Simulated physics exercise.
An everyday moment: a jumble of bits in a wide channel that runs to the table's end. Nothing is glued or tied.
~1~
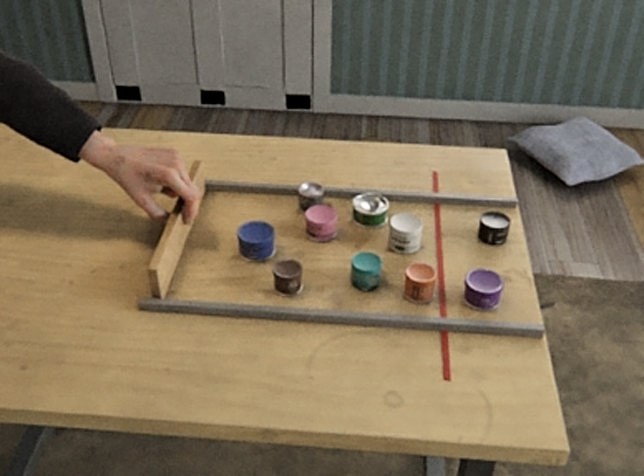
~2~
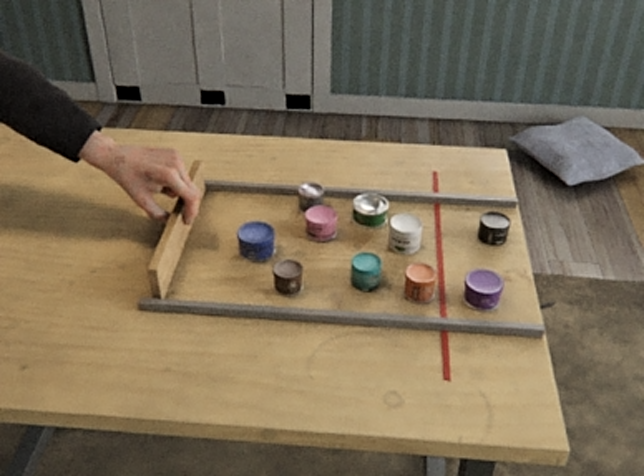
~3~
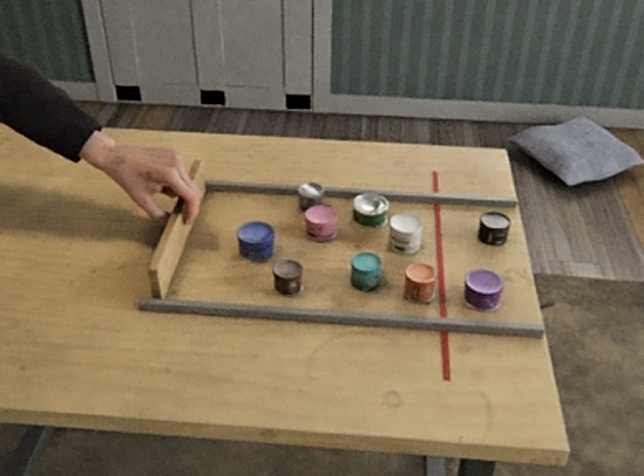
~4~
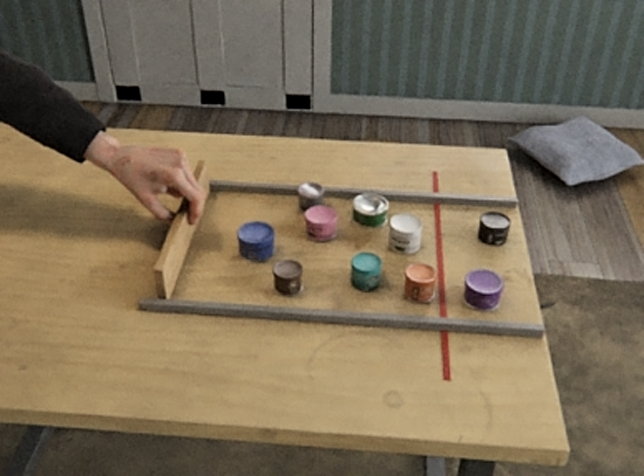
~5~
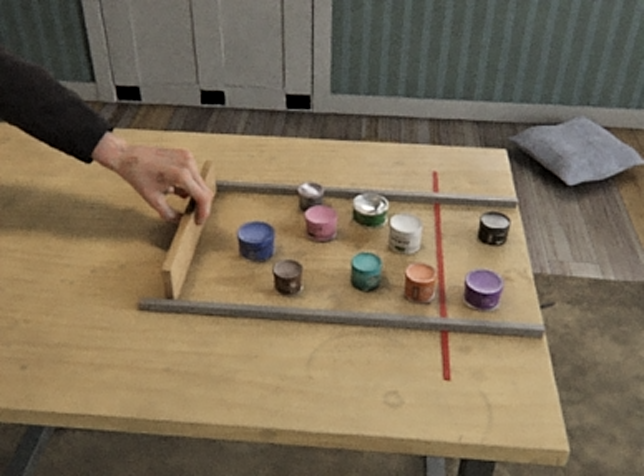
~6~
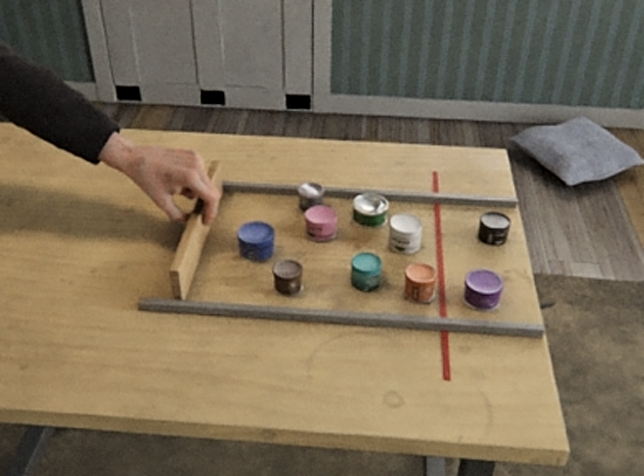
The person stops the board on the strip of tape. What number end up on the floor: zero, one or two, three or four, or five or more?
The number that fall off is zero.
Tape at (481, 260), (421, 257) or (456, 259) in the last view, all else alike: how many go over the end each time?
It would be 2, 0 and 0.
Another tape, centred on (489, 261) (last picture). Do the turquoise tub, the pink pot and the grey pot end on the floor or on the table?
The turquoise tub holds on, the pink pot is kept, the grey pot survives.
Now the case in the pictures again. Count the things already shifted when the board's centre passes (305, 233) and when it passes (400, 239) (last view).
By then 4, and 8.
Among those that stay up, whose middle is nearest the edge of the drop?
The purple tin.
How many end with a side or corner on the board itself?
The number is 5.
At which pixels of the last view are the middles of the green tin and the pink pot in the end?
The green tin stops around (470, 219); the pink pot around (456, 233).
Soon after, none off yet; black tub at rest near (494, 229); purple tin at rest near (483, 290); orange tin at rest near (420, 283).
At rest, the number that fall off is zero.
